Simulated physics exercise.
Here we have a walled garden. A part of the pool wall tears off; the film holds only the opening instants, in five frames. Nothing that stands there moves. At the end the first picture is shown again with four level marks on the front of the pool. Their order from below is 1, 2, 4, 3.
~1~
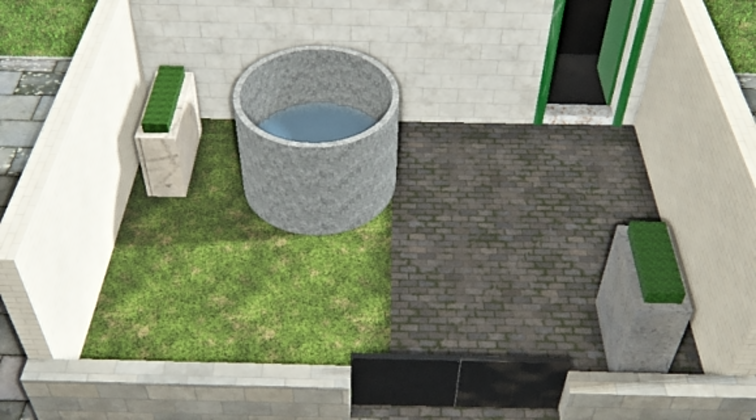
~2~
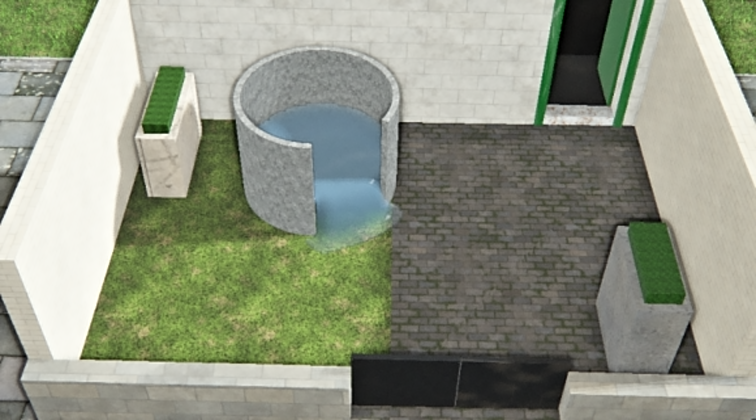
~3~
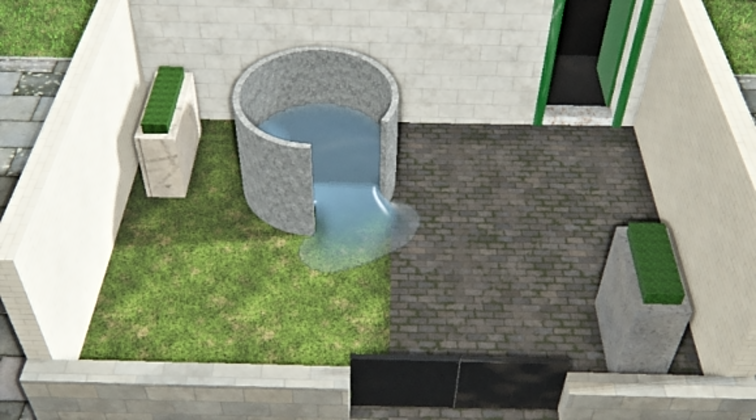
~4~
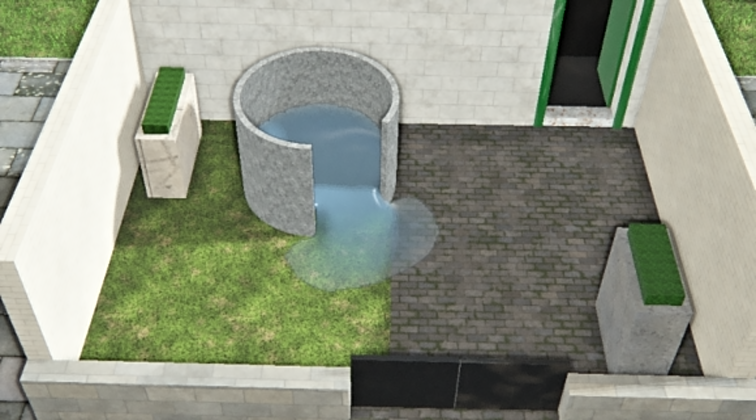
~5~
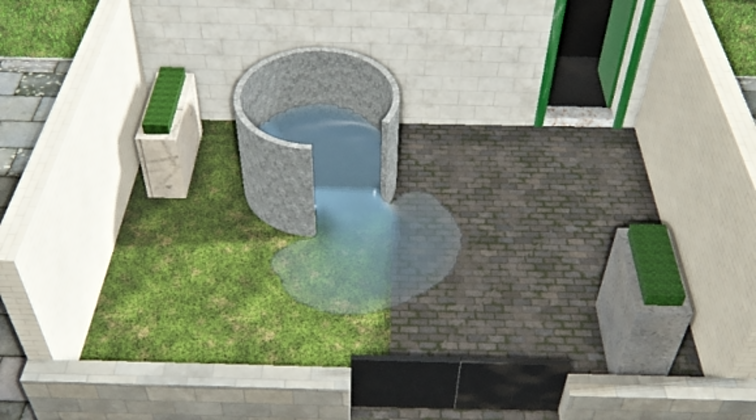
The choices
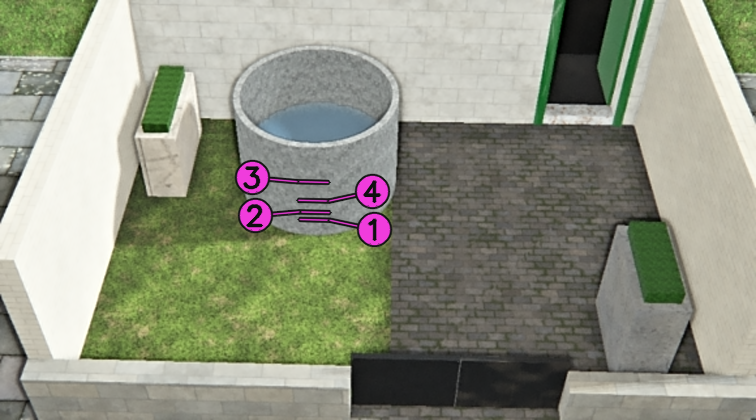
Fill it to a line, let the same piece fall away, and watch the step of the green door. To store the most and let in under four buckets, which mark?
That is line 3.
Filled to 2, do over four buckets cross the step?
No, that is safe.
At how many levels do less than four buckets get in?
All of them.
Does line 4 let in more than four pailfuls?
No.
On the marked copy, 1 at (314, 219); 2 at (314, 212); 3 at (312, 182); 4 at (313, 200); from the bottom up 1, 2, 4, 3.
For line 1, nothing gets over.
For line 2, nothing gets over.
For line 3, a bucket or two gets in.
For line 4, nothing gets over.
